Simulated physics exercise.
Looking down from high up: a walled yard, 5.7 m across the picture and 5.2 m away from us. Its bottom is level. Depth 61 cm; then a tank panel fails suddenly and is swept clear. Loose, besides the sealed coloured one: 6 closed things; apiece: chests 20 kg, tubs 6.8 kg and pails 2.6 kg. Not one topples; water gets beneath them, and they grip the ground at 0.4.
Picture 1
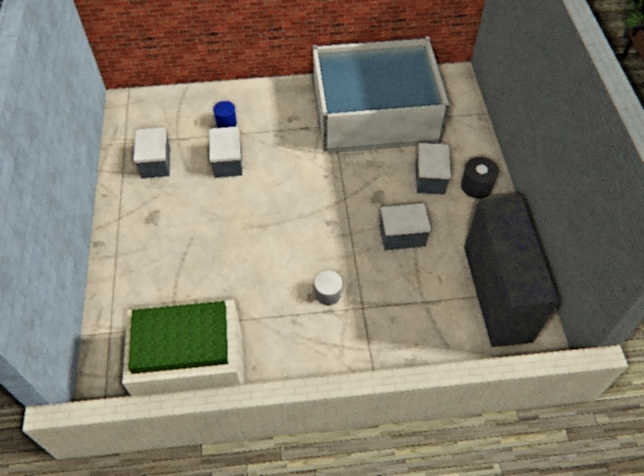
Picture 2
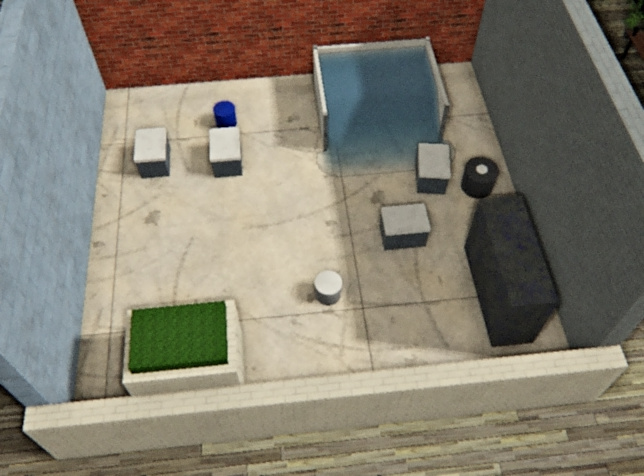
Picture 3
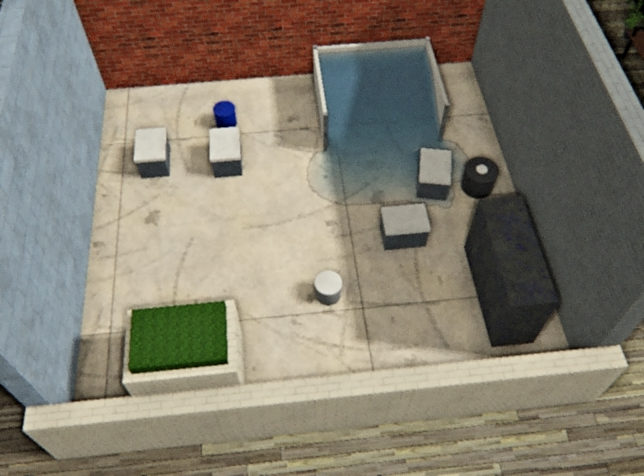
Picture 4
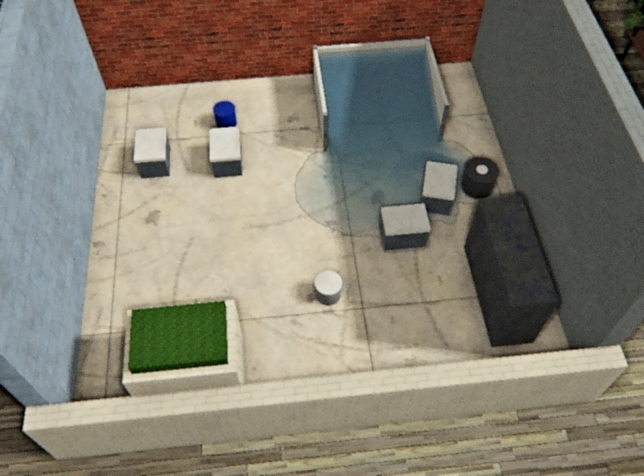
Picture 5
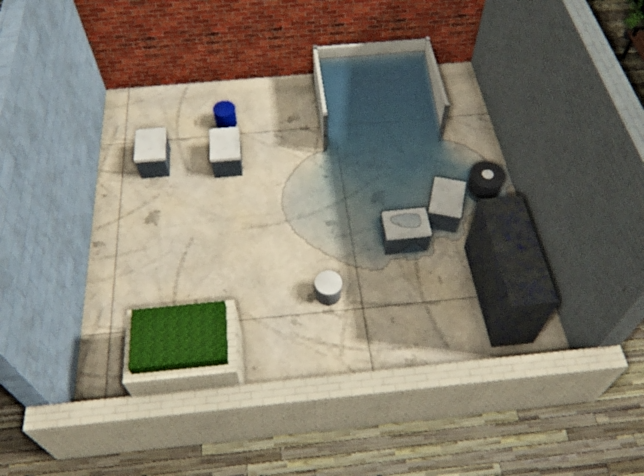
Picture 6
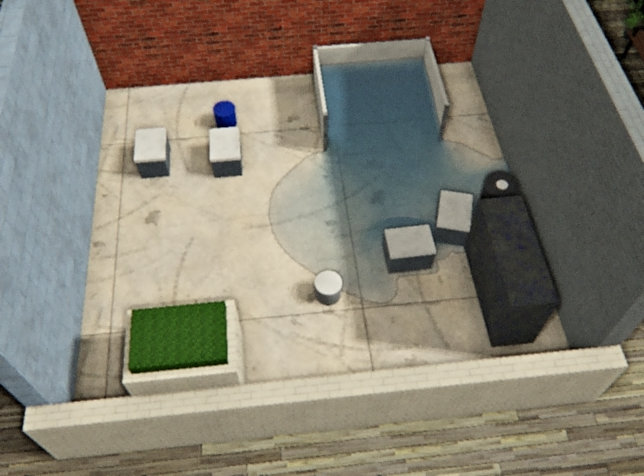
Water from the tank at the back of a walled yard spread forward across the floor, shifting one grey box a little, then nudging a second box and a dark round tub forward too.
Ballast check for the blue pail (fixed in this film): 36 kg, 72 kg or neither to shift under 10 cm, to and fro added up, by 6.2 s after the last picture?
For it, the lower weight is enough.
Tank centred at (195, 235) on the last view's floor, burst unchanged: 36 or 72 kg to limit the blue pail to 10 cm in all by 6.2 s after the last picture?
In that case the answer is that either mass works.
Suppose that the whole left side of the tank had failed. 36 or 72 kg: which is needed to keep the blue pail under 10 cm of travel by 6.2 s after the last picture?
Result: Greater mass required.
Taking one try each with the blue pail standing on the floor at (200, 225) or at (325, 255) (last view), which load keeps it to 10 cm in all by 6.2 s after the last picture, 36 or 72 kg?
In that order: Either load holds; either load holds.
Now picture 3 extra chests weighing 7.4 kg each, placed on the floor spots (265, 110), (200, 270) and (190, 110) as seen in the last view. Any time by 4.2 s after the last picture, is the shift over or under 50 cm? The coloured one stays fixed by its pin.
First one stayed within, second went beyond, third stayed within.
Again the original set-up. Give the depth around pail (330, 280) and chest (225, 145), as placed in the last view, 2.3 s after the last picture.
Depths: Near 13 cm, then near 0 cm.
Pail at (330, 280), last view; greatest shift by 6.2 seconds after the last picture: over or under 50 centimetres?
Beyond the mark.
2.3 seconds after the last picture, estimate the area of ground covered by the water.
Close to 18 m2, I'd say.
Then, 0.6 s after the last picture the blue pail would be 0 cm from its start with 36 kg and 0 cm from its start with 72 kg; 0 cm of water round it then.
Then, 2.3 s after the last picture the blue pail would be 0 cm from its start with 36 kg and 0 cm from its start with 72 kg; 0 cm of water round it then.
Then, 4.2 s after the last picture the blue pail would be 0 cm from its start with 36 kg and 0 cm from its start with 72 kg; 0 cm of water round it then.
Then, 6.2 s after the last picture the blue pail would be 0 cm from its start with 36 kg and 0 cm from its start with 72 kg; 2 cm of water round it then.
